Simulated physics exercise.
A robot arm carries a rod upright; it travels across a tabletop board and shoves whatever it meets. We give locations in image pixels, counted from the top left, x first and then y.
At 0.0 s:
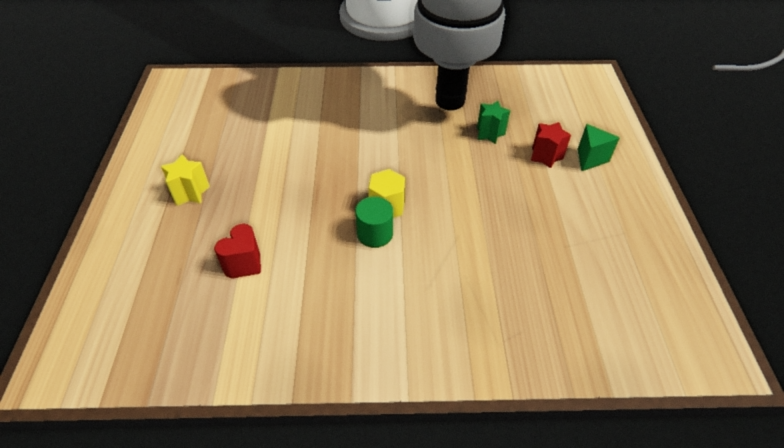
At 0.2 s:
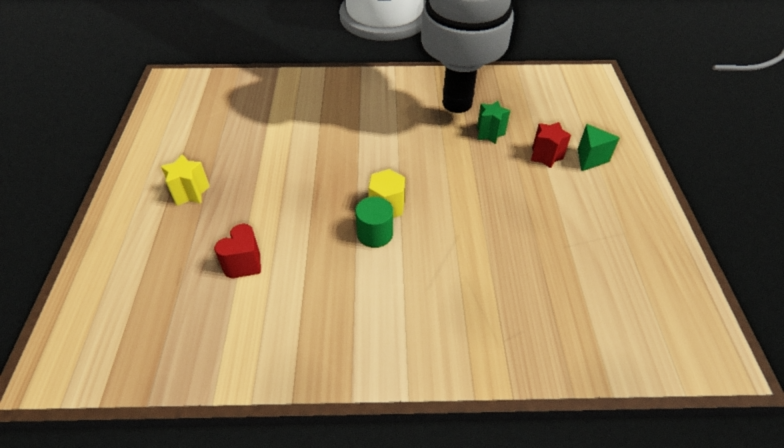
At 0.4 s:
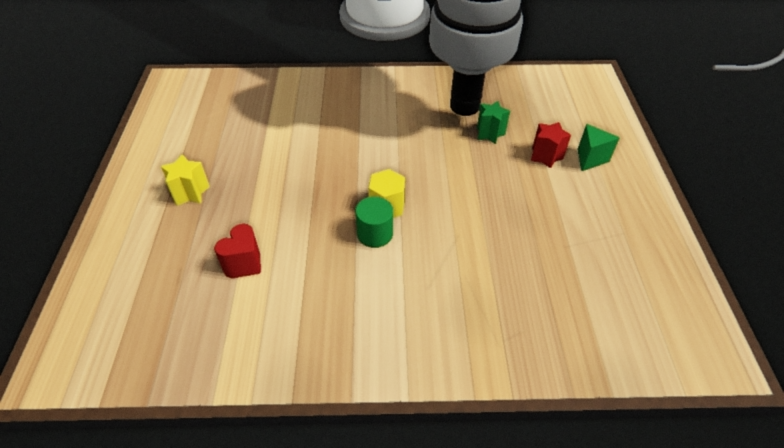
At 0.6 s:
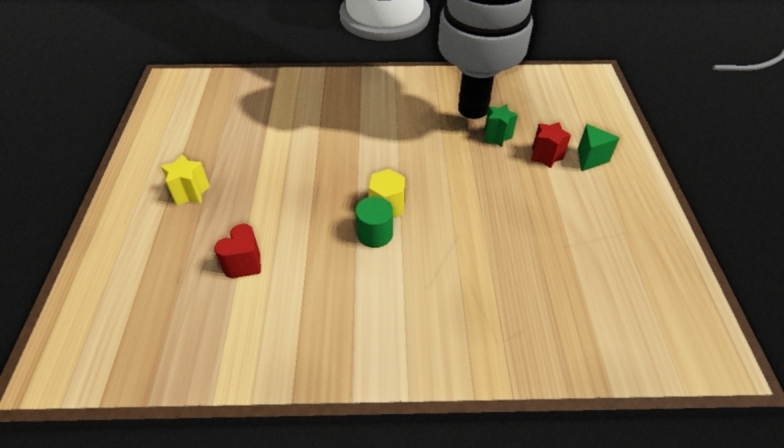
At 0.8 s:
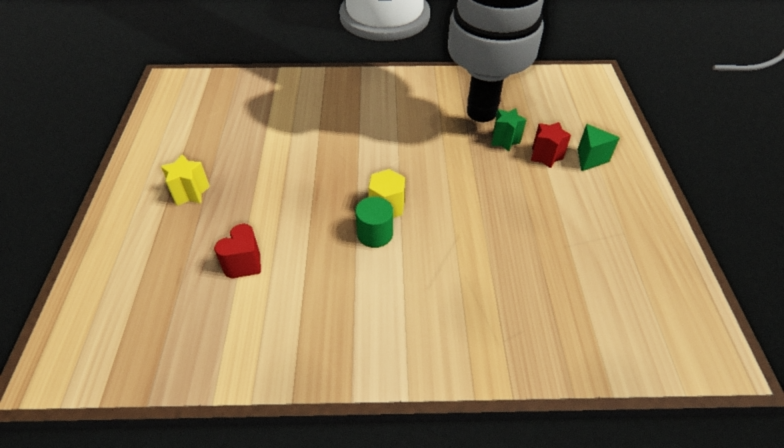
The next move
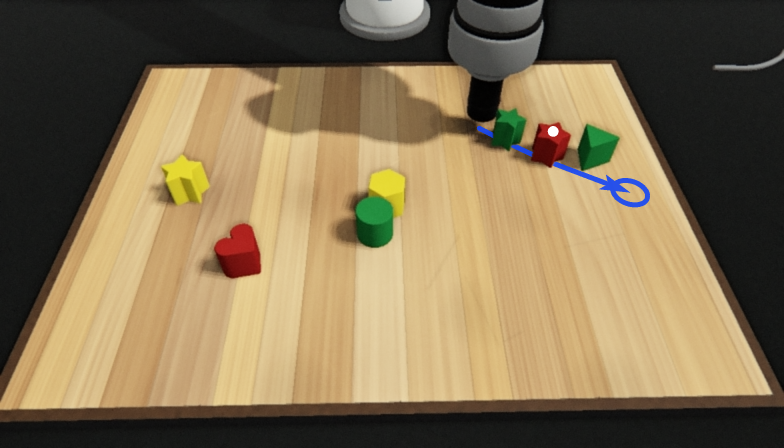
A robotic arm with a dark rod tip moved slowly rightward along the far side of a wooden board, then nudged the green star block slightly right towards the red star, while the other blocks stayed still.
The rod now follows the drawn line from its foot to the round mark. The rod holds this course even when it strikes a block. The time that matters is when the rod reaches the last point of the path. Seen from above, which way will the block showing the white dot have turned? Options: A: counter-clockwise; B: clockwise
Option A.
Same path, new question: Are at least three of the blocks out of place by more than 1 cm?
Answer: Yes.
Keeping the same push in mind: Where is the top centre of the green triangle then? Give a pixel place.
I think it will end close to (621, 140).
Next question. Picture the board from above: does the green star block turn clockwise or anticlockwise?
Short answer: Clockwise.
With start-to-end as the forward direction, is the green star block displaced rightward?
My answer is yes.
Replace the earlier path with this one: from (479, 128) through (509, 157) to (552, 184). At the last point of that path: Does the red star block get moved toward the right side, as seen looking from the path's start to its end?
It seems not.
The line goes from (479, 128) over (524, 151) and (575, 171) to (630, 192); the dot is on the red star block.
What follows on the original path. One third of the way, rod at (529, 136); green star block at (555, 138), turned 30° clockwise; red star block at (584, 143), turned 25° anticlockwise; green triangle at (610, 137), turned 20° anticlockwise.
Two thirds of the way, rod at (580, 157); green star block at (597, 166), turned 65° clockwise; red star block at (627, 166), turned 95° anticlockwise; green triangle at (620, 140), turned 55° anticlockwise.
At the end, rod at (637, 178); green star block at (609, 177), turned 125° clockwise; red star block at (670, 185), turned 110° anticlockwise; green triangle at (621, 140), turned 60° anticlockwise.
